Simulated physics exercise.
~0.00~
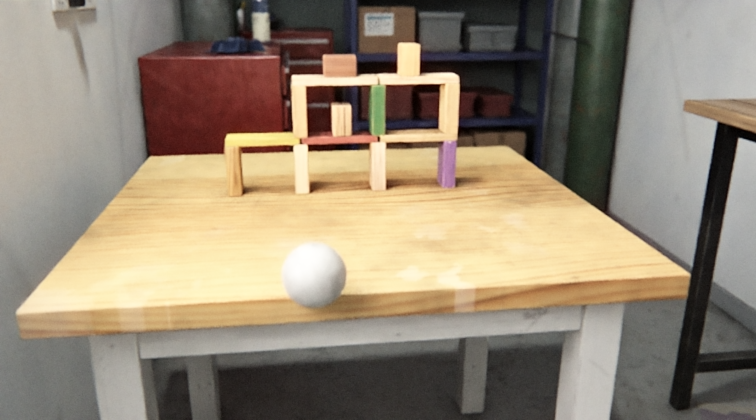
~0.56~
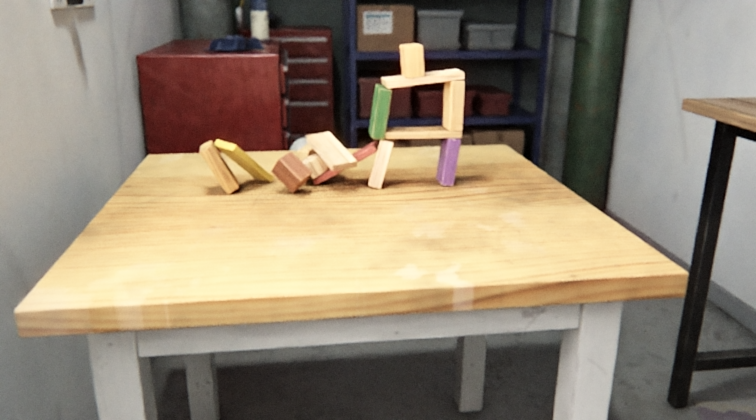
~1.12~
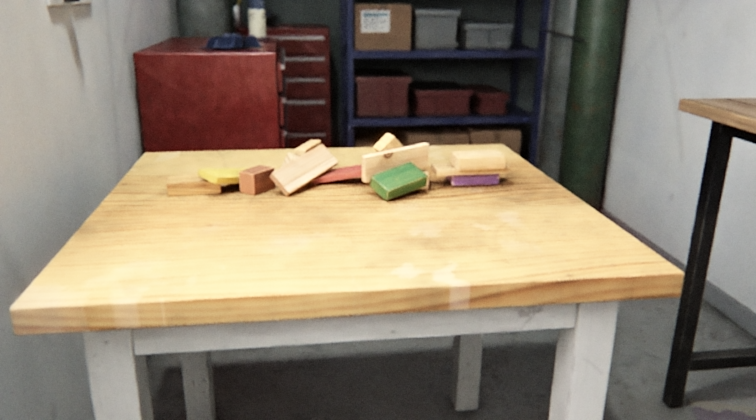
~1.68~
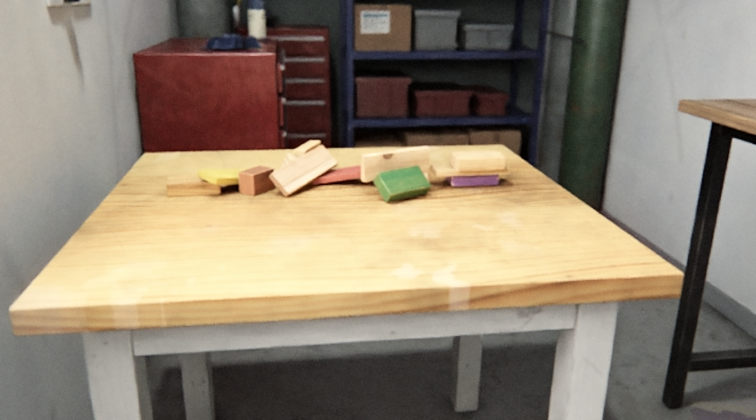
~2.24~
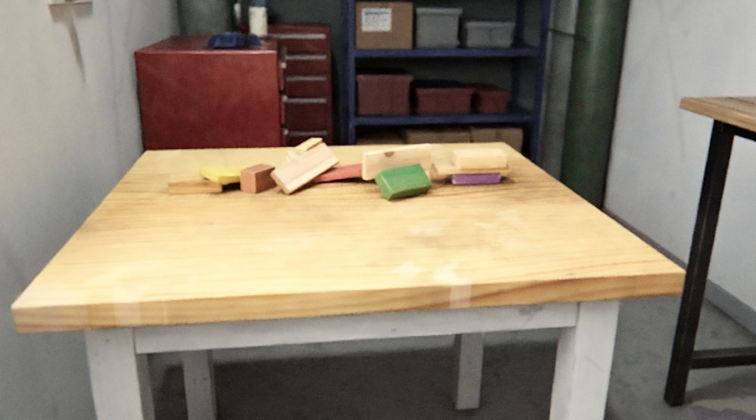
A pale ball sits near the front edge of a wooden table in a workshop, seen from the front by a slightly swaying camera. Behind it stands a two-level structure of mostly plain wooden blocks, with a yellow plank at the left, a red plank and green post near the middle, and a purple post at the right. The left side collapses first, tipping the yellow and red planks while the green post leans. Then the right side falls too, laying the green and purple posts on their sides. The ball is gone from view, and the yellow plank lies fallen among the still, scattered blocks.
